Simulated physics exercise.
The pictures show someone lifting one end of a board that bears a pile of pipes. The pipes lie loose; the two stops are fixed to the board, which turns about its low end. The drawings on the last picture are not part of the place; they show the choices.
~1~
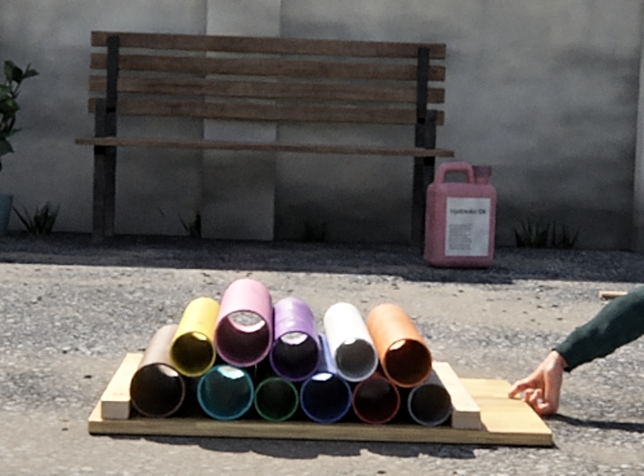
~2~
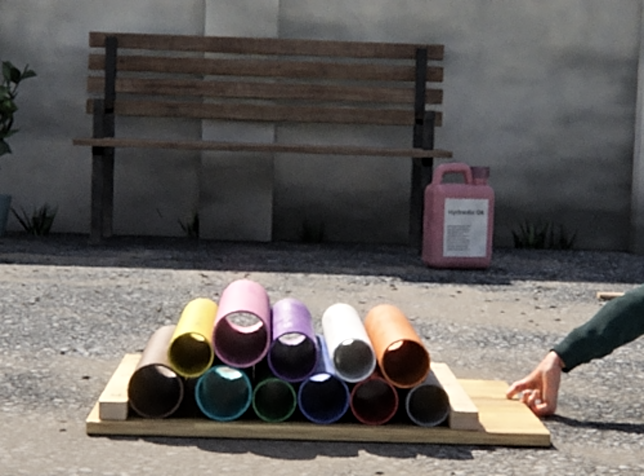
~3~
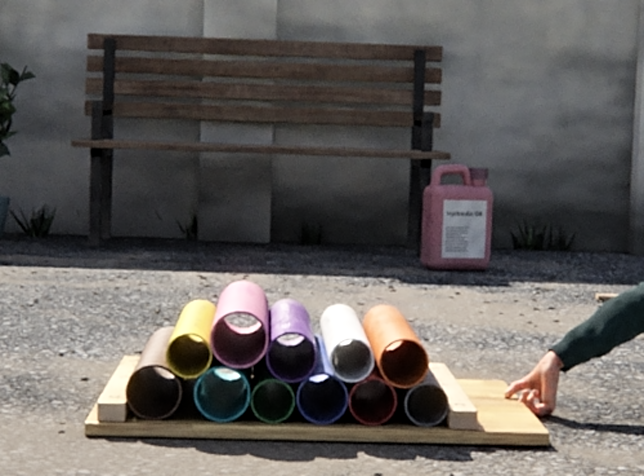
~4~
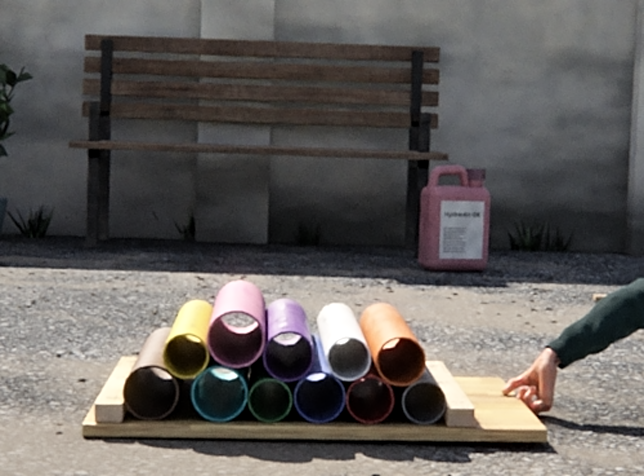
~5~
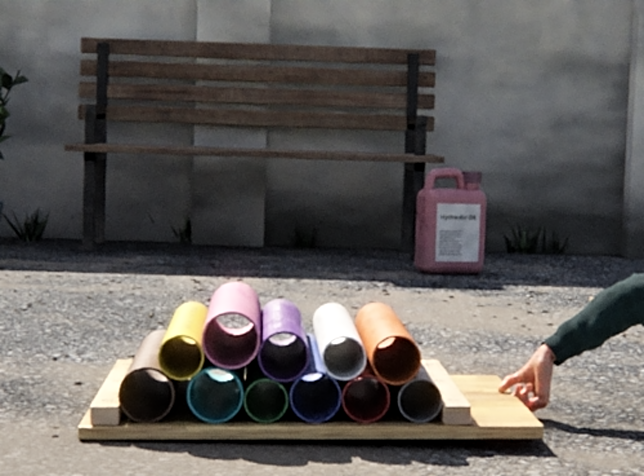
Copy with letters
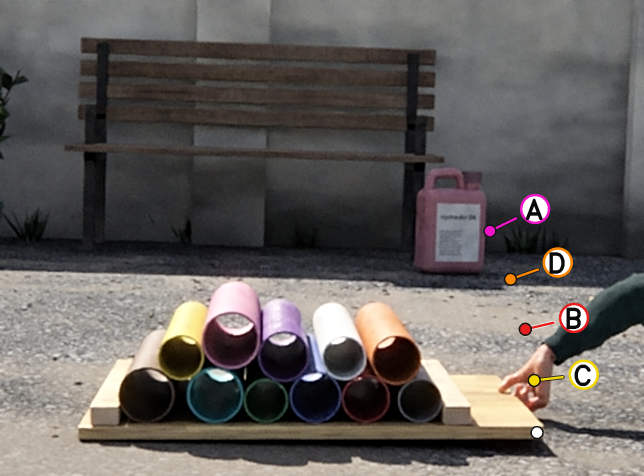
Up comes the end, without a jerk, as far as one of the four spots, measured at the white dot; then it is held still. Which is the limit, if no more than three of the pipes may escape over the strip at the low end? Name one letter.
It can be raised to A.
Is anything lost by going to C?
No, at C.
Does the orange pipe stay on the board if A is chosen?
Yes, with A.
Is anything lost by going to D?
At D: Yes.
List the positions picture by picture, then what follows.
The first picture shows purple pipe (295, 356); yellow pipe (193, 353); pink pipe (243, 338).
The second picture shows pink pipe (241, 338); white pipe (354, 359).
The third picture shows board (314, 396); red pipe (372, 401); grey pipe (427, 404); yellow pipe (189, 355).
The fourth picture shows board (312, 396); brown pipe (151, 392); turquoise pipe (220, 394).
The fifth picture shows board (308, 396); brown pipe (146, 395); turquoise pipe (215, 395).
On the marked copy, A at (490, 231); B at (525, 329); C at (534, 380); D at (511, 279); the white dot at (537, 433).
Taking A. A third of the way, board at 16°.
Two thirds of the way, board at 28°.
When it is over, board at 28°, three over the low batten (purple, yellow, pink).
As for the rest, B none over the low batten; C none over the low batten; D two over the low batten (yellow, pink).
